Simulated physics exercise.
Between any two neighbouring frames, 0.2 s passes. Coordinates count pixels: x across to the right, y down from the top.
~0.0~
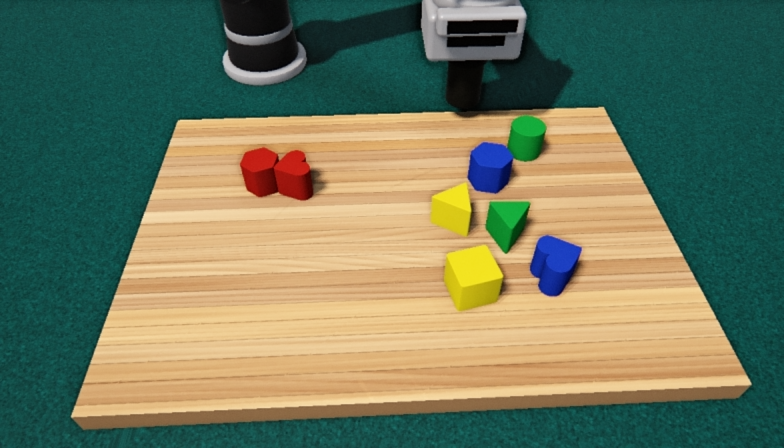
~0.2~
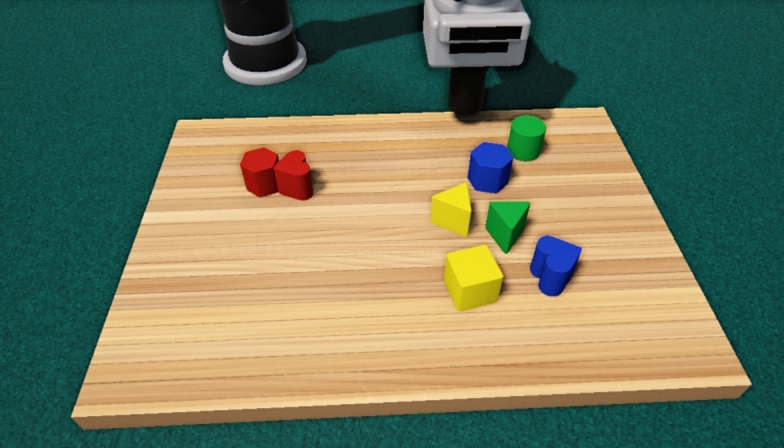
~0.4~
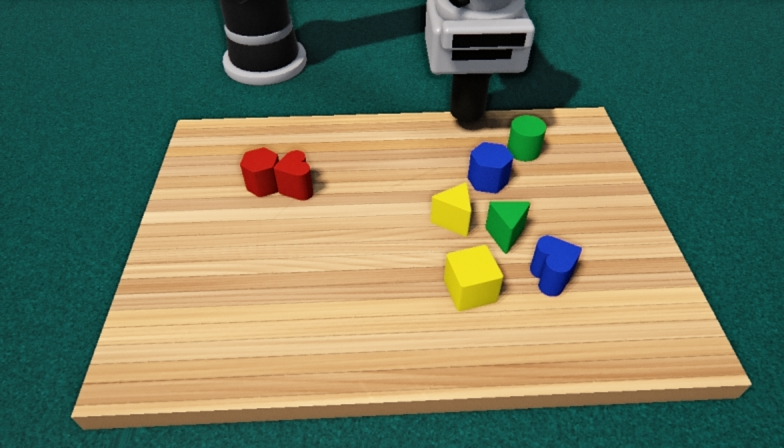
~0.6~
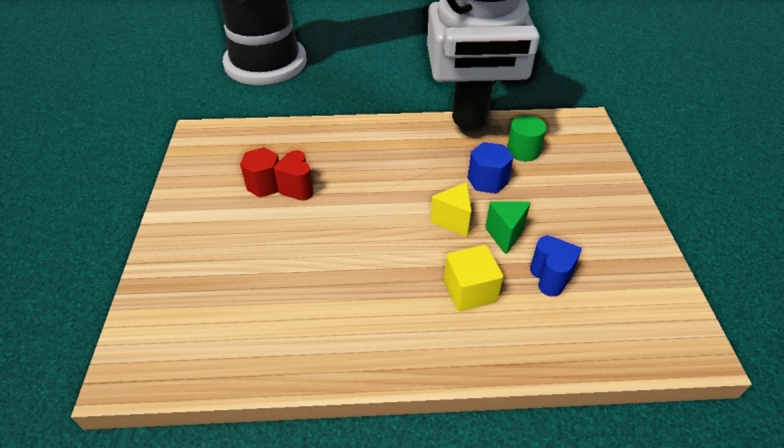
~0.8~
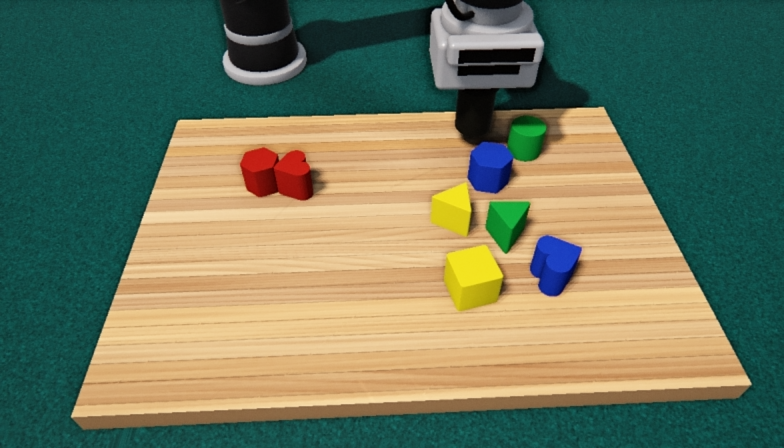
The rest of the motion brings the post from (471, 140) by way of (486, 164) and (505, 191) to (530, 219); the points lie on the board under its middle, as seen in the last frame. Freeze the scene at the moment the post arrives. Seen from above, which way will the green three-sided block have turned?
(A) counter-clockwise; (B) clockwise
My pick is B.
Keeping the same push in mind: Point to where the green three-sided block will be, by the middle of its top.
The centre of its top will be at (513, 246).
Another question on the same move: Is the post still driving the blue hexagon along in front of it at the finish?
Yes - that is the case.
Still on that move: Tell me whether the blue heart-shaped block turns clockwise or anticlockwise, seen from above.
Spin direction: Counter-clockwise.
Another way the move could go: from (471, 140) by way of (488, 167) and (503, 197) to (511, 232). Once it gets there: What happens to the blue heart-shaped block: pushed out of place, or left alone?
Here the blue heart-shaped block moves off its spot.
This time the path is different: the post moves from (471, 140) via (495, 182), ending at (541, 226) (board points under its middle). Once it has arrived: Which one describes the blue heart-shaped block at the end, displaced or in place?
The result: It moves.
The first path, step by step. One third of the way, post (488, 153); blue hexagon (498, 165).
Two thirds of the way, post (508, 179); blue hexagon (515, 194); green three-sided block (513, 218), turned 15° clockwise.
At the end, post (533, 206); blue hexagon (531, 224), turned 25° clockwise; green three-sided block (513, 246), turned 30° clockwise; green cylinder not moved; blue heart-shaped block (563, 259), turned 20° anticlockwise.
